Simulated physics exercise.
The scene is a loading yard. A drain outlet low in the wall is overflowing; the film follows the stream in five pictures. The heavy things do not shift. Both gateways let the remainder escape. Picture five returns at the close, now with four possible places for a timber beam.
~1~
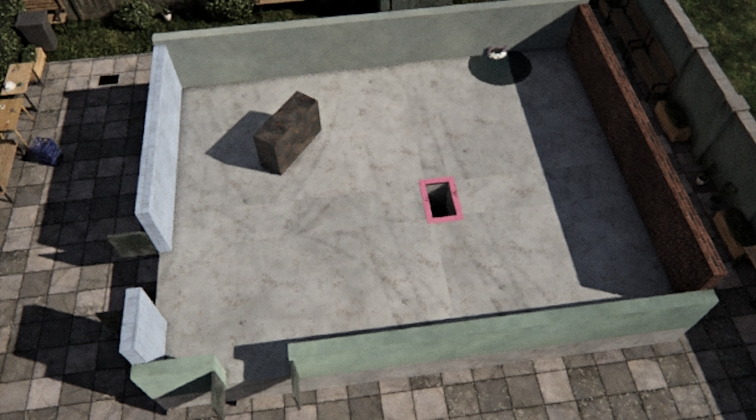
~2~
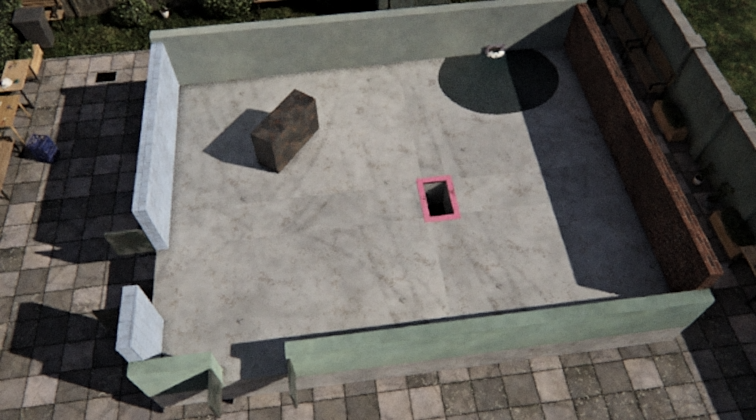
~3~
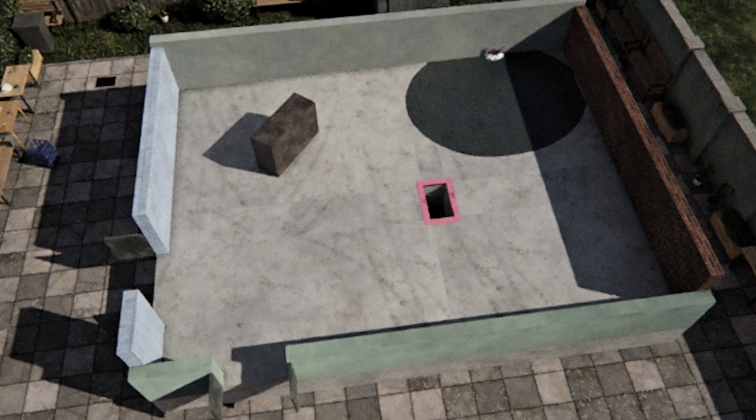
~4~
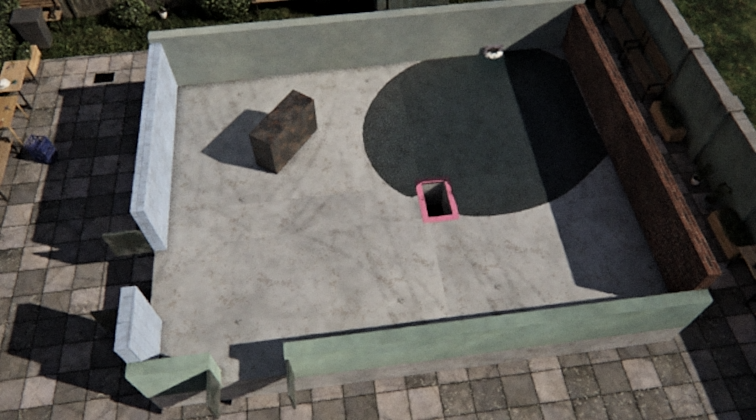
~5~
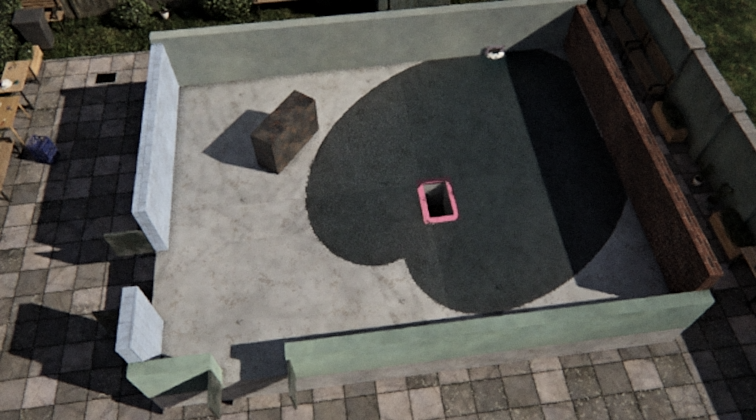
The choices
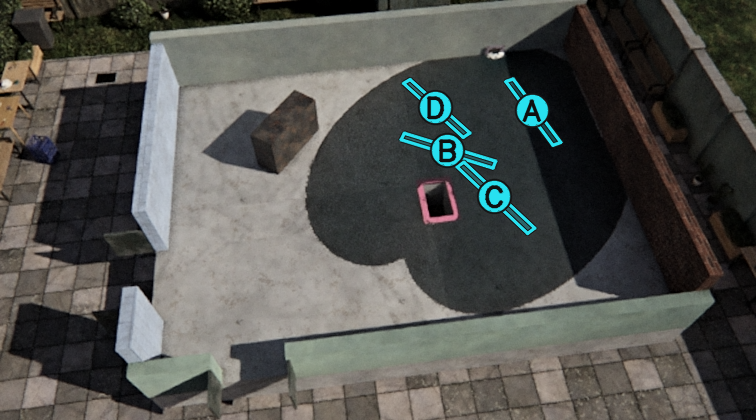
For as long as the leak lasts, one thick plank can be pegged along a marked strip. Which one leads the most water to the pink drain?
A is best.
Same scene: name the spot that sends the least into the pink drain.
Spot B.
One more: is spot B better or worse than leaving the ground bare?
It is worse.
On the marked copy, A from (509, 80) to (556, 143); B from (402, 136) to (494, 164); C from (460, 164) to (531, 230); D from (406, 81) to (466, 135).
If A is chosen, about 19 % of the stream runs into the pink drain, about 81 % out by the gates.
If B is chosen, about 2 % of the stream runs into the pink drain, about 98 % out by the gates.
If C is chosen, about 11 % of the stream runs into the pink drain, about 88 % out by the gates.
If D is chosen, about 14 % of the stream runs into the pink drain, about 84 % out by the gates.
